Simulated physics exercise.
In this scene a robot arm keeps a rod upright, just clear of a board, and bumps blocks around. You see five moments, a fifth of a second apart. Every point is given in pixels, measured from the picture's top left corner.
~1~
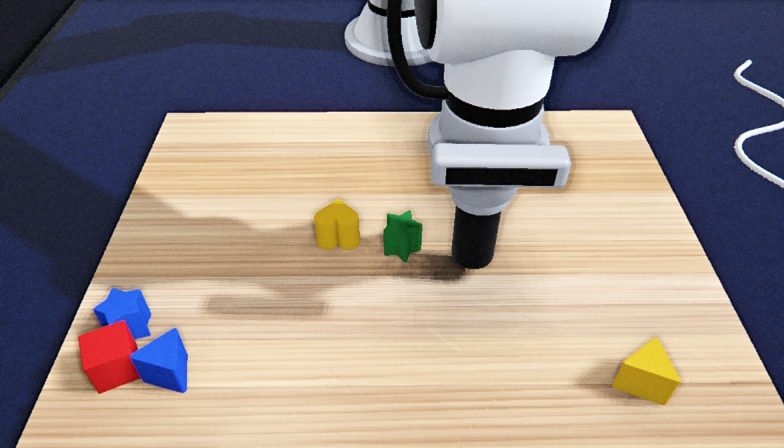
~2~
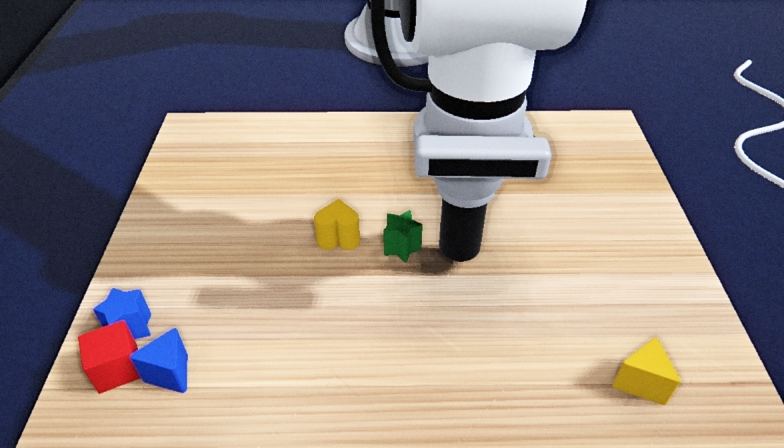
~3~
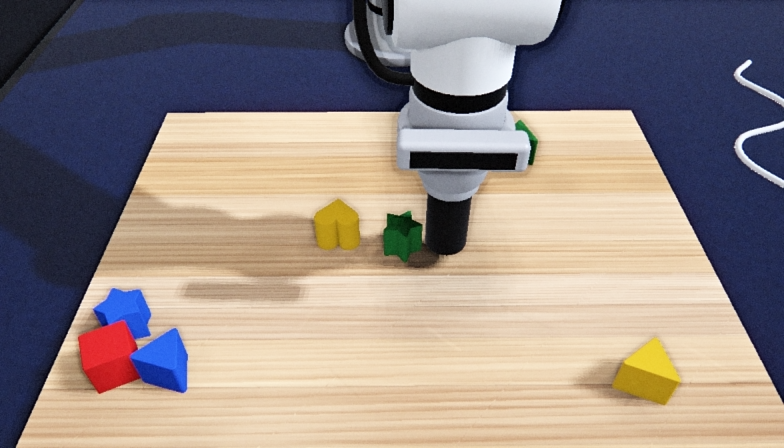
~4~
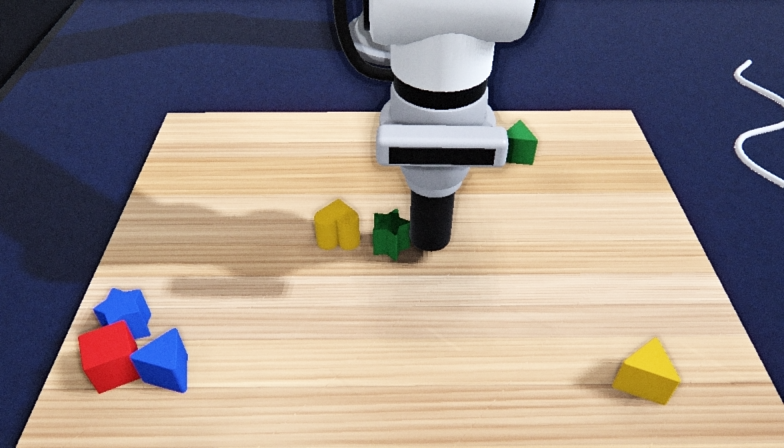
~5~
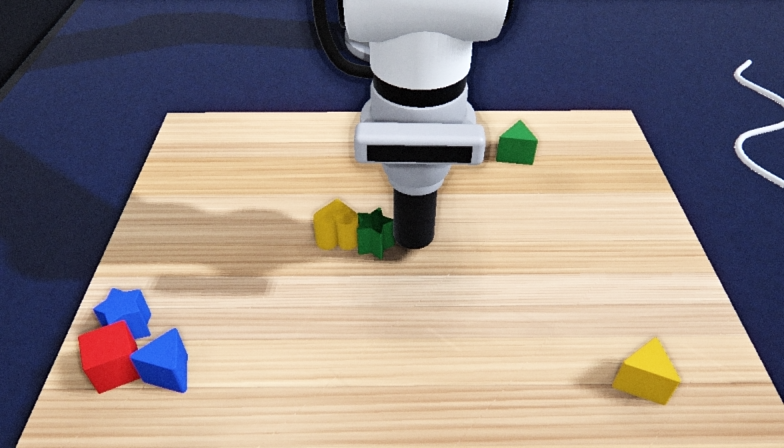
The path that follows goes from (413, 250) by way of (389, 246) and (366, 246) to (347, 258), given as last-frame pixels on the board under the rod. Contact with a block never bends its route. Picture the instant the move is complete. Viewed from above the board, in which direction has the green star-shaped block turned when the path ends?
From above, the green star-shaped block will be seen to turn clockwise.
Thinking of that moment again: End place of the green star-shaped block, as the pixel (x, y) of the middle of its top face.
Its top centre is at about (309, 220).
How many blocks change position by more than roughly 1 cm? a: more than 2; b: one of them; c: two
Option c.
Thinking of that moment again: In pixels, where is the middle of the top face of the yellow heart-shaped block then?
Located at (279, 209).
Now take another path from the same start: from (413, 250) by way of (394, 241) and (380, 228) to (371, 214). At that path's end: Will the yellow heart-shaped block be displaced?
Yes, it checks out.
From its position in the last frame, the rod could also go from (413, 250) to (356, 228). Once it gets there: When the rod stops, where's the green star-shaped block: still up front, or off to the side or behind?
The rod pushes it to the end.
The first path, step by step. Halfway along, rod (376, 230); yellow heart-shaped block (301, 210); green star-shaped block (336, 213).
At the end, rod (346, 244); yellow heart-shaped block (279, 209), turned 20° clockwise; green star-shaped block (309, 220), turned 25° clockwise.
